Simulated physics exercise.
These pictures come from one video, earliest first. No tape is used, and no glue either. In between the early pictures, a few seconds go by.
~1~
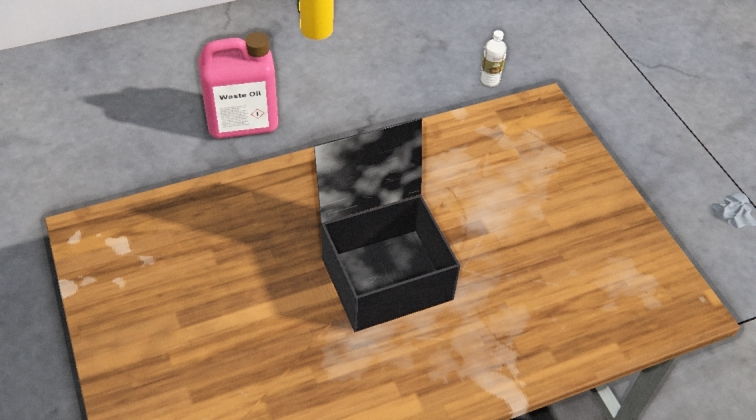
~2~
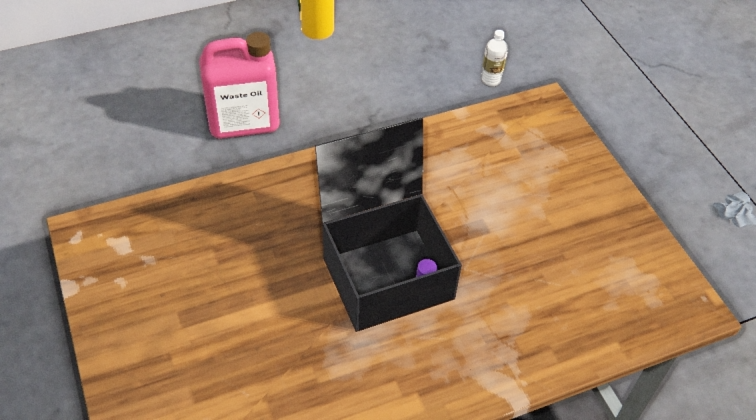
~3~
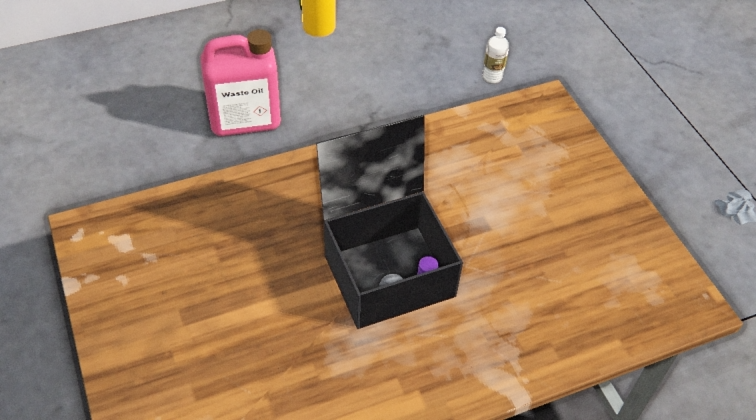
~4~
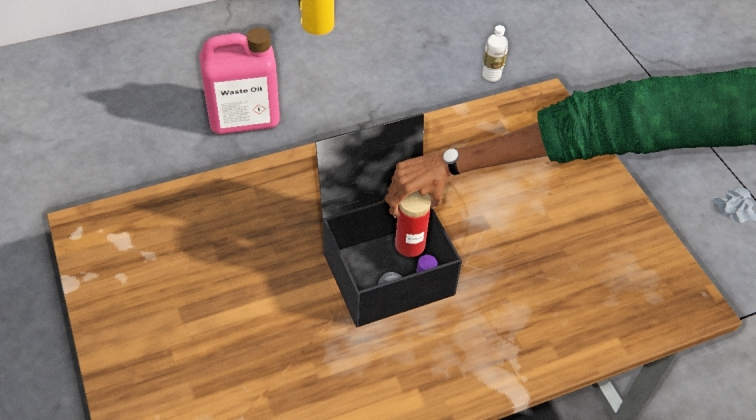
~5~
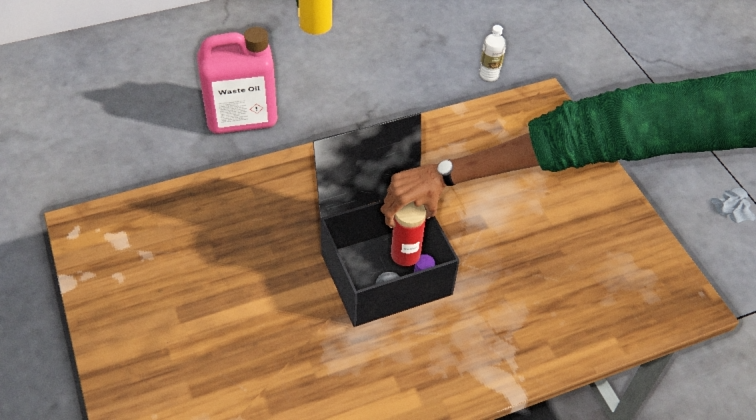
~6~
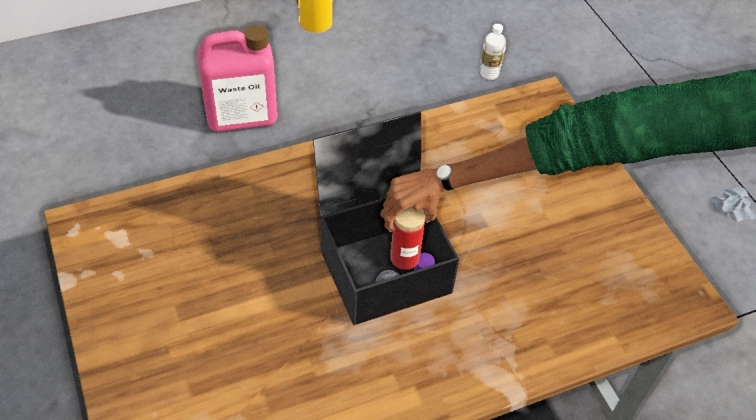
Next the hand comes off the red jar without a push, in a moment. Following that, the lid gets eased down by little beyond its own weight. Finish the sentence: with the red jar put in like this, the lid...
The lid closes fully.
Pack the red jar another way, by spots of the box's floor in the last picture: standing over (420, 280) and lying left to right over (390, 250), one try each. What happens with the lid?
Trial 1: Lid propped open. Trial 2: Lid lowered.
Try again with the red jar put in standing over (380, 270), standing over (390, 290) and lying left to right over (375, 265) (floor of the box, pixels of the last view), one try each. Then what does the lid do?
In the first case it stays ajar; in the second case it sits on the rim; in the third case it shuts flat.
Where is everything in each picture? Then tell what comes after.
In the first picture, the last thing is not in view yet.
In the second picture, the last thing is not in view yet.
In the third picture, the last thing is not in view yet.
The fourth picture shows on its way; red jar (412, 223).
The fifth picture shows on its way; red jar (408, 233).
The sixth picture shows put in, still held; red jar (407, 237).
Then, 0.40 s after the last picture, red jar on its side near (378, 260).
Then, 1.00 s after the last picture, lid starting down; red jar on its side near (385, 247); grey ball rolled about its own width.
Then, 1.60 s after the last picture, lid 58° above the rim; red jar on its side near (385, 247); grey ball rolled about its own width.
Then, 2.10 s after the last picture, lid 13° above the rim; red jar on its side near (385, 247); grey ball rolled about its own width.
At rest, lid shut; tipped over in the box, red jar; moved from the start, grey ball; purple shaker in place. Seen from the same camera at the end, red jar near (385, 247).
